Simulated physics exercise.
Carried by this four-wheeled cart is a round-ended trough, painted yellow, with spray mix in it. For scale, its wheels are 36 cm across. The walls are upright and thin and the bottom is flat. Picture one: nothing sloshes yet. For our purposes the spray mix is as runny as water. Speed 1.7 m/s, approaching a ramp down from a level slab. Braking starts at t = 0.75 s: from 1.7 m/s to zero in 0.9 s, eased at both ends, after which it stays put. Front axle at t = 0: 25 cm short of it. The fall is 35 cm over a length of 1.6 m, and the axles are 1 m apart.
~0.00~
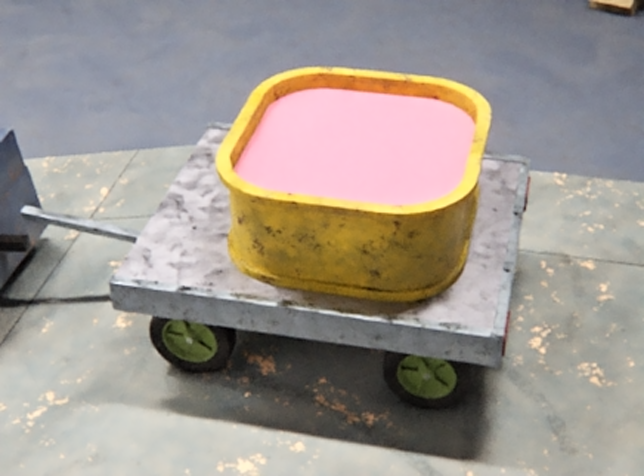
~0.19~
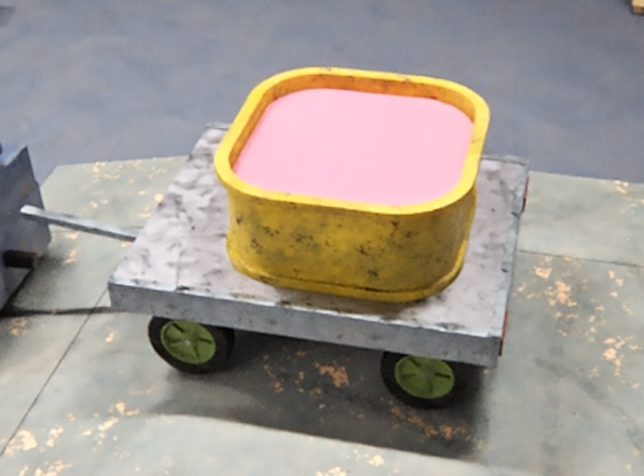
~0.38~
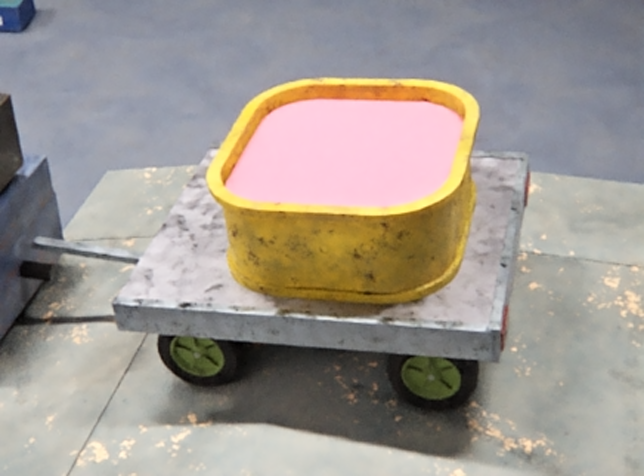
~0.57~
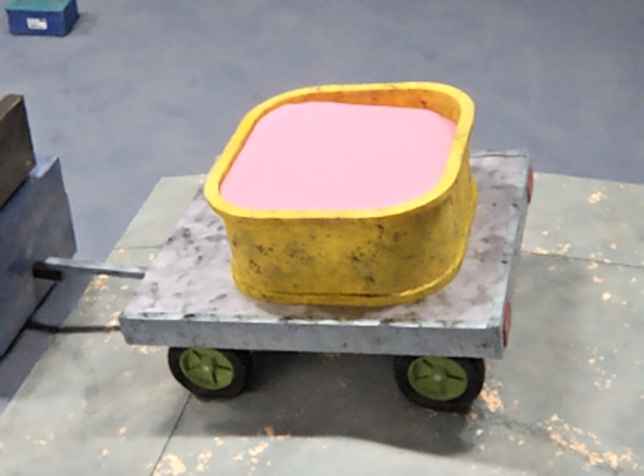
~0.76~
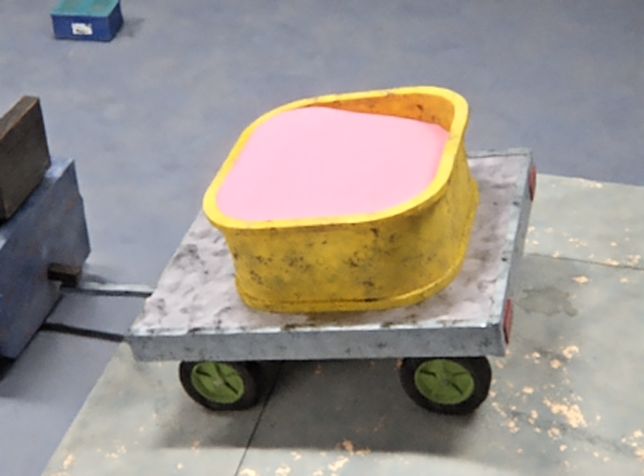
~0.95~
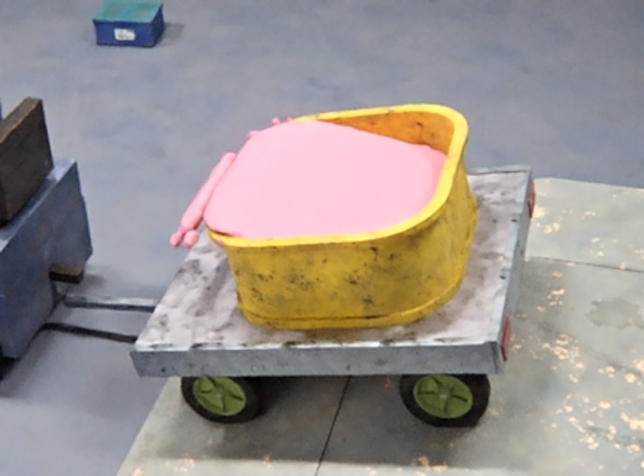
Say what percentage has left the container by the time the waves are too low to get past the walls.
Close to 27 per cent has left it.
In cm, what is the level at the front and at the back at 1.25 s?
Front 50 cm, back 8 cm.
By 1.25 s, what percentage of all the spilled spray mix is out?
About 20 %.
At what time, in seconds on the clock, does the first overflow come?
That happens at some 1.0 s.
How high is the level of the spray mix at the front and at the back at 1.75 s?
Front 36 cm and back 12 cm.
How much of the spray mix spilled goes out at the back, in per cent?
Close to 0 per cent goes that way.
Then, 1.25 s in, the surface is 50 cm up at the front and 9 cm at the back; 4 per cent is out, over the front.
Then, 1.75 s in, the surface is 36 cm up at the front and 11 cm at the back; 22 per cent is out, over the front.
Then, 2.15 s in, the surface is 24 cm up at the front and 27 cm at the back; 25 per cent is out, over the front.
Then, 4.64 s in, 27 per cent is out, over the front, 68 of 250 litres.
